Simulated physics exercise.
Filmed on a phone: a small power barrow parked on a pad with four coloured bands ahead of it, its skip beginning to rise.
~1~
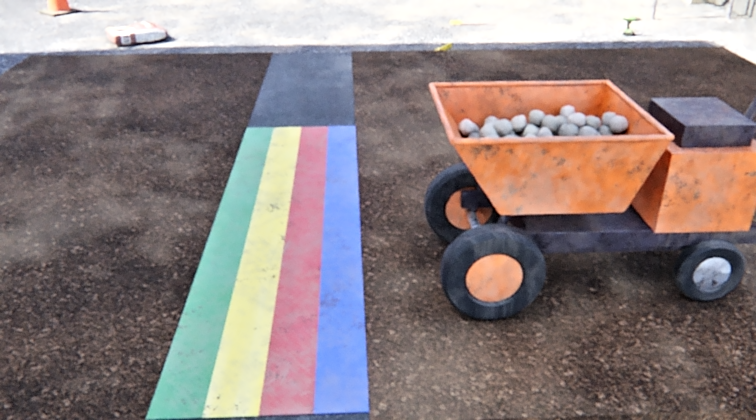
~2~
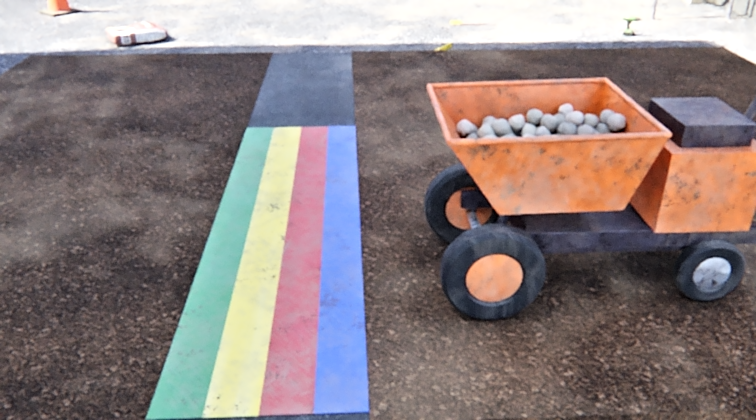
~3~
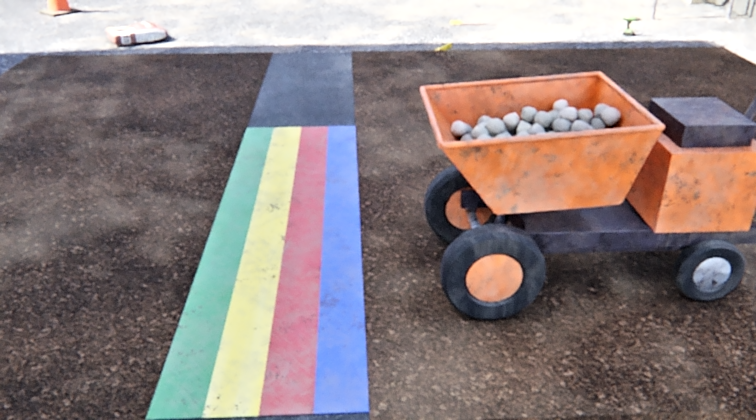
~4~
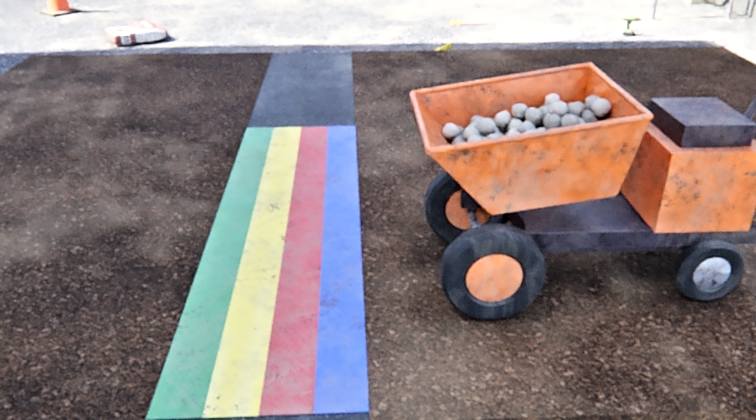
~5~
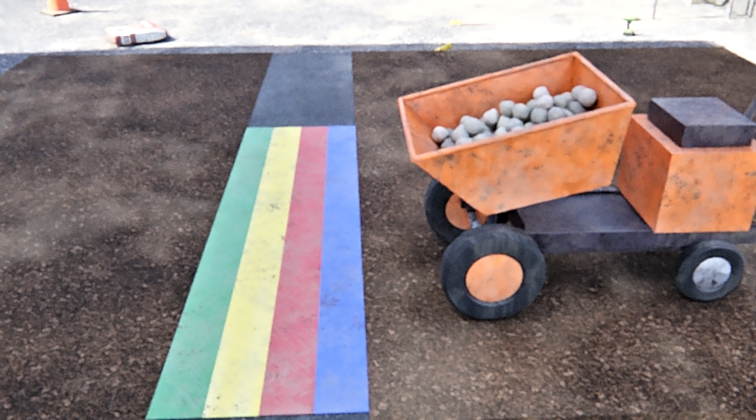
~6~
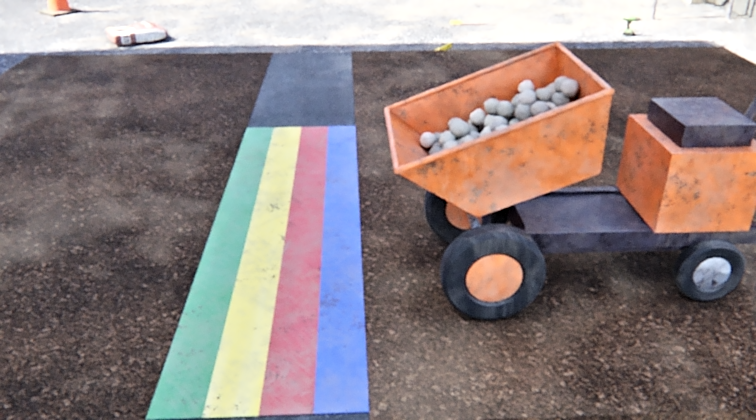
Orange skip full of grey pebbles tilting gradually toward the left on a small parked barrow, beside green, yellow, red and blue bands.
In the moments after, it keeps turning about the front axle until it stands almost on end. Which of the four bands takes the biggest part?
The red strip carries the most.
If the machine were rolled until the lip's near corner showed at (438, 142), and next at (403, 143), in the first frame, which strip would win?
First red, then the strip in yellow.
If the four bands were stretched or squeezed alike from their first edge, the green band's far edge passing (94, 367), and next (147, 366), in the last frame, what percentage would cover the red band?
In turn 40 and 40 in a hundred.
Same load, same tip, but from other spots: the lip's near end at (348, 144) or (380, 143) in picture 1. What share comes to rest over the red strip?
First some 0, then 10 per cent.
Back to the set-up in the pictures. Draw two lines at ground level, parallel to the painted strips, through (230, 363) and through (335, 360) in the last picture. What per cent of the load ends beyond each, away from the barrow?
The first gives 10 %, the second 70 %.
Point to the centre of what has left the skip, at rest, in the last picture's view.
At about (296, 274).
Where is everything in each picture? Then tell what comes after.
The first frame shows lip of the skip at (453, 142), level; top of the load at (545, 135), river pebbles; blue strip at (342, 354); red strip at (292, 355); yellow strip at (242, 357); green strip at (192, 358).
The second frame shows lip of the skip at (450, 143), tipped barely; top of the load at (568, 133).
The third frame shows lip of the skip at (442, 146), tipped barely; top of the load at (562, 129).
The fourth frame shows lip of the skip at (429, 151), tipped a little; top of the load at (563, 133).
The fifth frame shows lip of the skip at (414, 160), tipped a little; top of the load at (551, 126).
The sixth frame shows lip of the skip at (398, 171), tipped clearly; top of the load at (537, 120); blue strip at (342, 354); red strip at (292, 355); yellow strip at (242, 357); green strip at (192, 358).
Soon after the last picture, skip tipped steeply; all in the skip.
A little later, skip tipped right over; nearly all in the skip; a stray few over the blue strip; a small part over the red strip; a stray few over the yellow strip.
Later still, skip tipped right over; about a third in the skip; a small part over the blue strip; about a quarter over the red strip; about a quarter over the yellow strip; a small part over the green strip; a stray few off the paint.
By the end, skip tipped right over; about a quarter in the skip; about a quarter over the blue strip; about a third over the red strip; about a quarter over the yellow strip; a small part over the green strip; a stray few off the paint.
